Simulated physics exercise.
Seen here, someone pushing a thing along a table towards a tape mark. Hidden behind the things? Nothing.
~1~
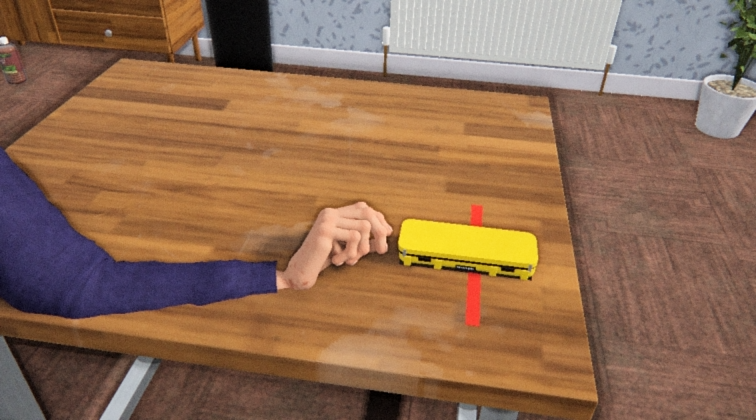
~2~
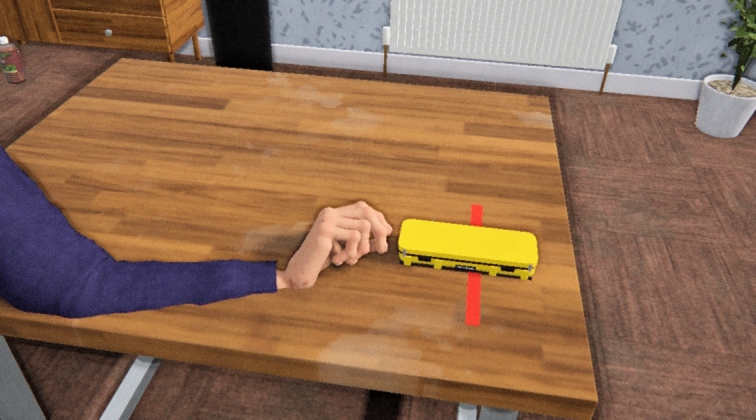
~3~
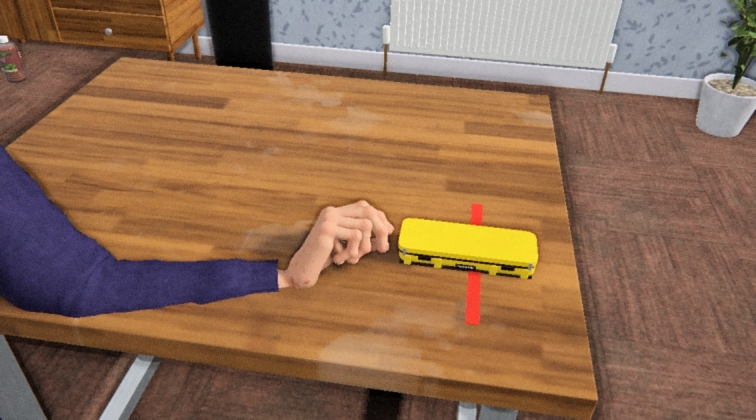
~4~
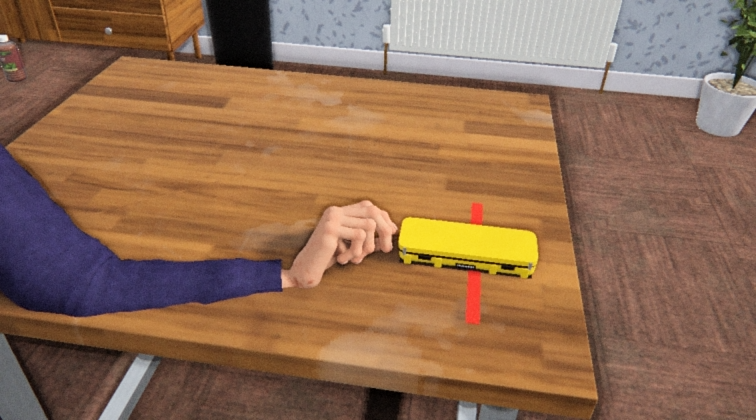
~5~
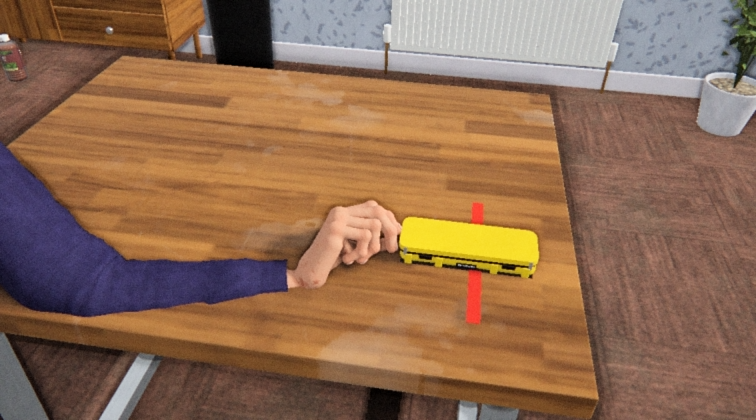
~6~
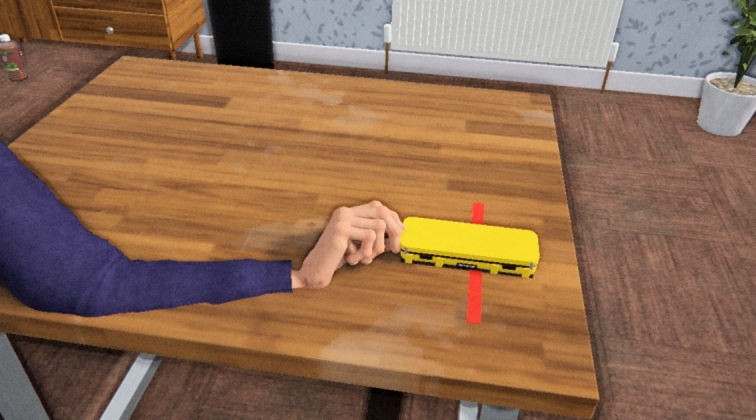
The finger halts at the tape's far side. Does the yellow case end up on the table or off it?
It will rest on the table afterwards.
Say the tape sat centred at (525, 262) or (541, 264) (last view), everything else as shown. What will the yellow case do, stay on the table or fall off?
First try, it tumbles off; second try, it tumbles off.
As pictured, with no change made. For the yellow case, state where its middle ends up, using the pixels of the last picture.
It ends up around (552, 257).
Then, 0.68 s on from there, yellow case displaced a little near (497, 250).
Then, 1.40 s on from there, yellow case displaced a little near (532, 255).
In the end, the yellow case is still on the table, near (553, 257).
